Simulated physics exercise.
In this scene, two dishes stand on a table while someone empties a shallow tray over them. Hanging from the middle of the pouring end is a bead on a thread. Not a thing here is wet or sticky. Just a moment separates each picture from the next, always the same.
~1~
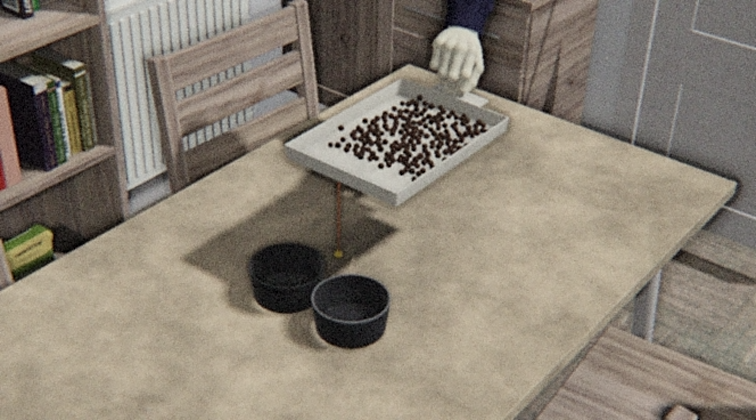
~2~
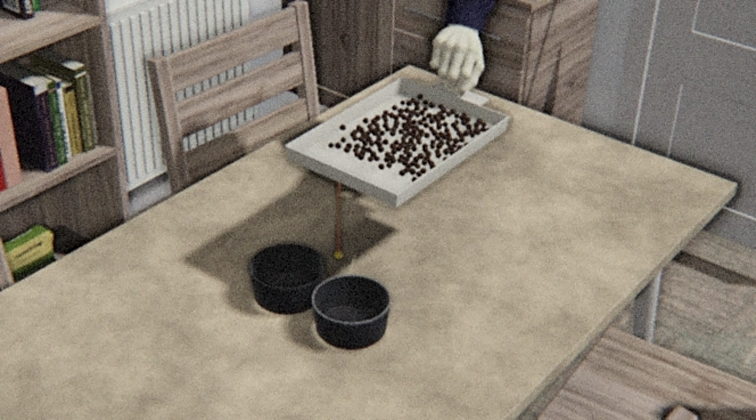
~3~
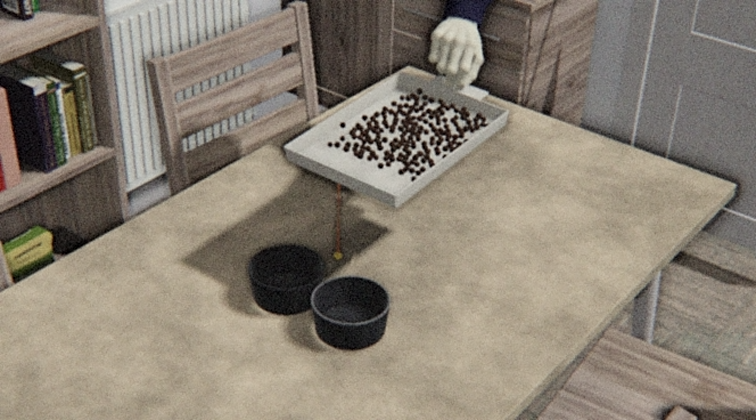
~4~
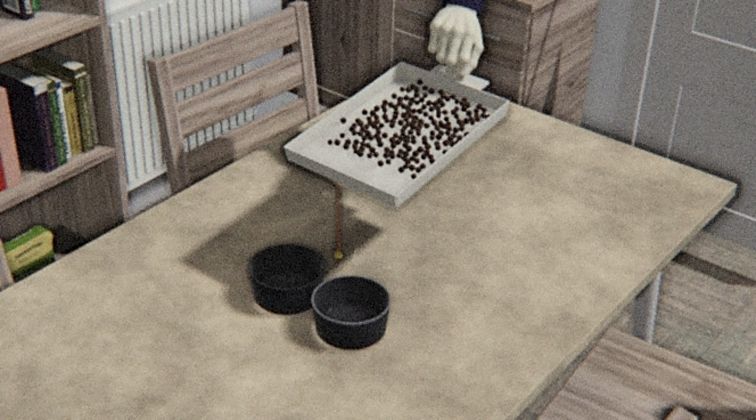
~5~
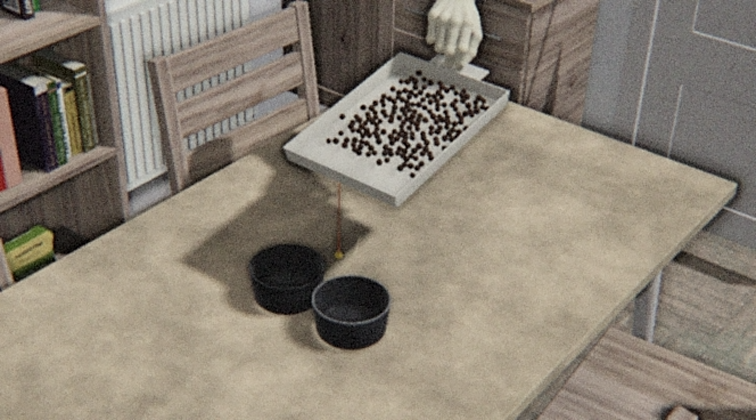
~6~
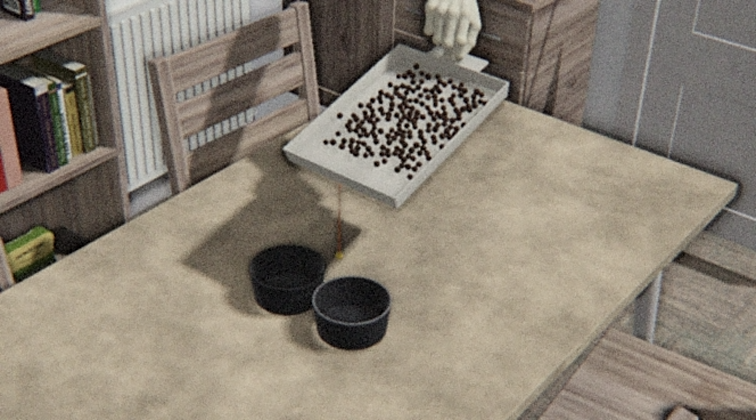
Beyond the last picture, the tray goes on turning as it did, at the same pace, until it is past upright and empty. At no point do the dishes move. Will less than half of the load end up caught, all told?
The dishes save the greater portion.
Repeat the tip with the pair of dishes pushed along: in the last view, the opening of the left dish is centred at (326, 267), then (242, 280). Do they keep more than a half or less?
Shy of half, then shy of half.
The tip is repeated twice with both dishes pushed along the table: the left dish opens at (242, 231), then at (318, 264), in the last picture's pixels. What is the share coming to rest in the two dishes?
Roughly 30% the first time and 40% the second time.
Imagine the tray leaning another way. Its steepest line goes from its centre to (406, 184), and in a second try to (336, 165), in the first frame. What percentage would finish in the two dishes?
Somewhere close to 40 % the first time, 70 % the second.
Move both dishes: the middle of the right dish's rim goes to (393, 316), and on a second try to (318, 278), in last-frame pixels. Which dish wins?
The one at left the first time, the one at right the second.
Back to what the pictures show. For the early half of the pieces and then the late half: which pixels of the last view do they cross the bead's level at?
I'd put it at roughly (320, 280), and after that at roughly (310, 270).
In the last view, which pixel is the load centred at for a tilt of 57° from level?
I'd put the middle of the pieces at roughly (348, 171).
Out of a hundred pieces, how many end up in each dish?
The left dish gets close to 40 per cent and the right dish close to 40 per cent.
Soon, tray tipped steeply; nearly all on the tray; a stray few in the right dish; a stray few in the left dish; a stray few in the air.
A while on, tray tipped right over; about two thirds on the tray; a small part in the right dish; a stray few in the left dish; a stray few outside both; about a quarter in the air.
Towards the end, tray tipped past a quarter turn; about half in the right dish; about half in the left dish; a small part outside both.
Finally, tray tipped past a quarter turn; about half in the right dish; about half in the left dish; a small part outside both.
